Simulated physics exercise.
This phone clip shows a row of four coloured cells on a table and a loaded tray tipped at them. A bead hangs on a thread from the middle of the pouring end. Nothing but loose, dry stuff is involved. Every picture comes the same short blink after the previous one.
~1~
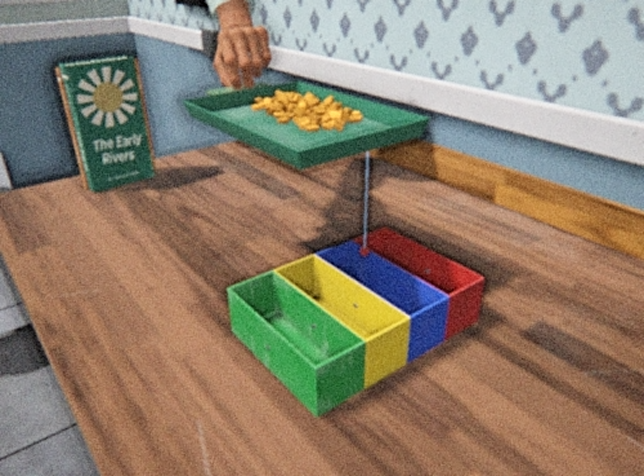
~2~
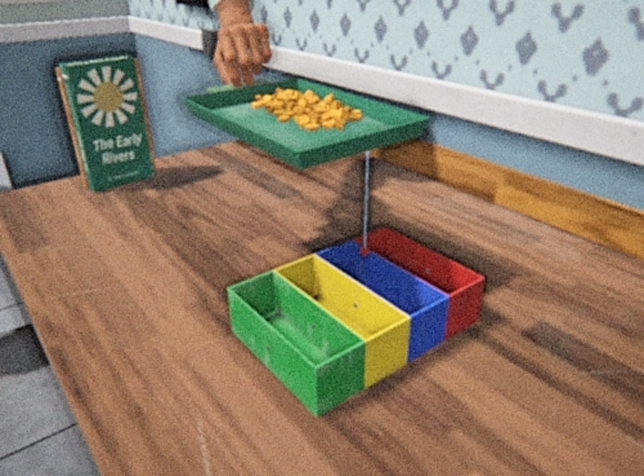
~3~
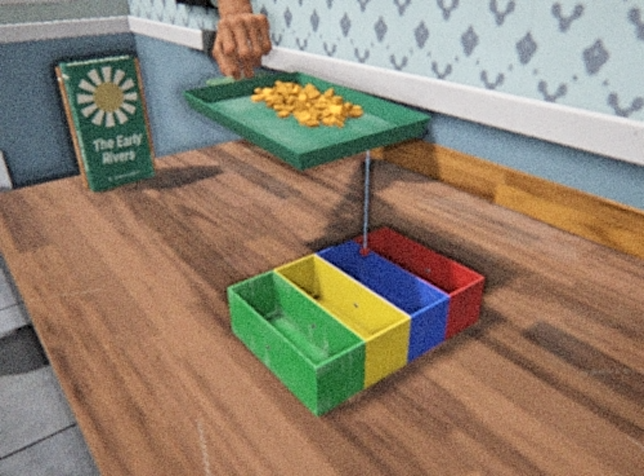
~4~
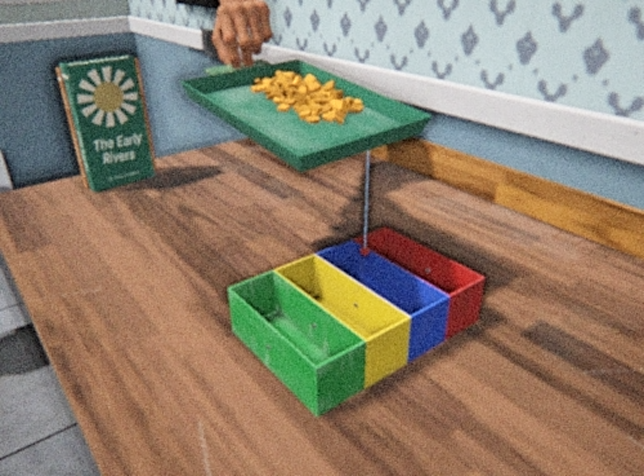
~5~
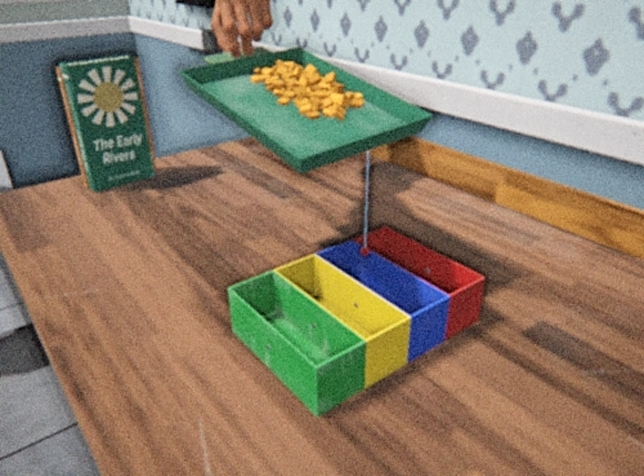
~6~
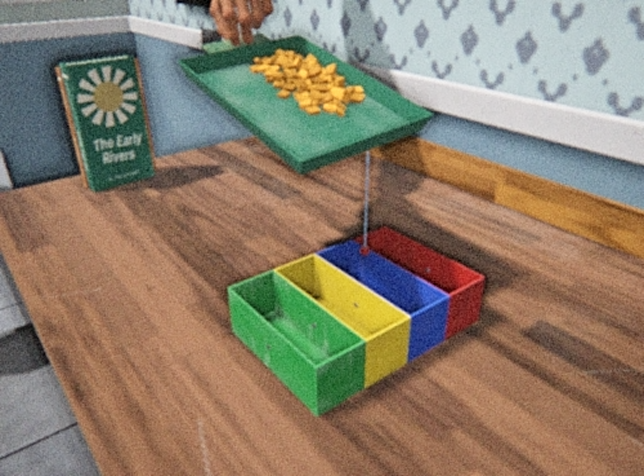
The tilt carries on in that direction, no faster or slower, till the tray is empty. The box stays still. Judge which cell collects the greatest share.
I would say the yellow one.
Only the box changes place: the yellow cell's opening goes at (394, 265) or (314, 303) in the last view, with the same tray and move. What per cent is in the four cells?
The first comes to 40 percent and the second to 100 percent.
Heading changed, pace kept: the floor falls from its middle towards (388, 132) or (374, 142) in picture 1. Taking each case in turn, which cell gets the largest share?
Try 1 - the red one / try 2 - red.
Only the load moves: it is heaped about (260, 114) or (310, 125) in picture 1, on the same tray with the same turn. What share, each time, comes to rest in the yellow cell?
First some 60, then 50 per cent.
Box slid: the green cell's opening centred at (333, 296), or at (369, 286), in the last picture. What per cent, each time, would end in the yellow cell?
First 20 per cent, second 0 per cent.
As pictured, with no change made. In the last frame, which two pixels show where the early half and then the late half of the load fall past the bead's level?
Earlier portion about (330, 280); later portion about (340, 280).
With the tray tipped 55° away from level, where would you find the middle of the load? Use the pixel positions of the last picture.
Near (334, 144).
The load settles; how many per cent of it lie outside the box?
That comes to some 0 per cent.
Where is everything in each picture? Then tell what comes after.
Corners of the pouring end near (300, 148) and (422, 118), level; middle of the load near (302, 108), small crackers; bead on its thread near (365, 251); green cell near (341, 374); yellow cell near (387, 348); blue cell near (428, 325); red cell near (464, 305), in the first frame.
Corners of the pouring end near (300, 148) and (422, 117), level; middle of the load near (303, 106), in the second frame.
Corners of the pouring end near (301, 150) and (423, 116), tipped barely, lowest at the left corner; middle of the load near (303, 100), in the third frame.
Corners of the pouring end near (302, 152) and (423, 115), tipped a little, lowest at the left corner; middle of the load near (303, 92), in the fourth frame.
Corners of the pouring end near (302, 154) and (424, 114), tipped a little, lowest at the left corner; middle of the load near (303, 84), in the fifth frame.
Corners of the pouring end near (302, 156) and (425, 113), tipped a little, lowest at the left corner; middle of the load near (303, 76); green cell near (341, 373); yellow cell near (387, 348); blue cell near (428, 325); red cell near (464, 304), in the sixth frame.
Shortly afterwards, tray tipped steeply; all but a few on the tray; only a few falling or outside the box.
Next, tray tipped right over; the bulk on the tray; a little in the yellow cell; a little in the blue cell; a little in the green cell; only a few in the red cell; only a few falling or outside the box.
Some moments later, tray tipped past a quarter turn; near half in the yellow cell; near a quarter in the blue cell; near a quarter in the green cell; only a few in the red cell; only a few falling or outside the box.
In the end, tray tipped past a quarter turn; near half in the yellow cell; near a quarter in the blue cell; near a quarter in the green cell; only a few in the red cell; only a few outside the box.
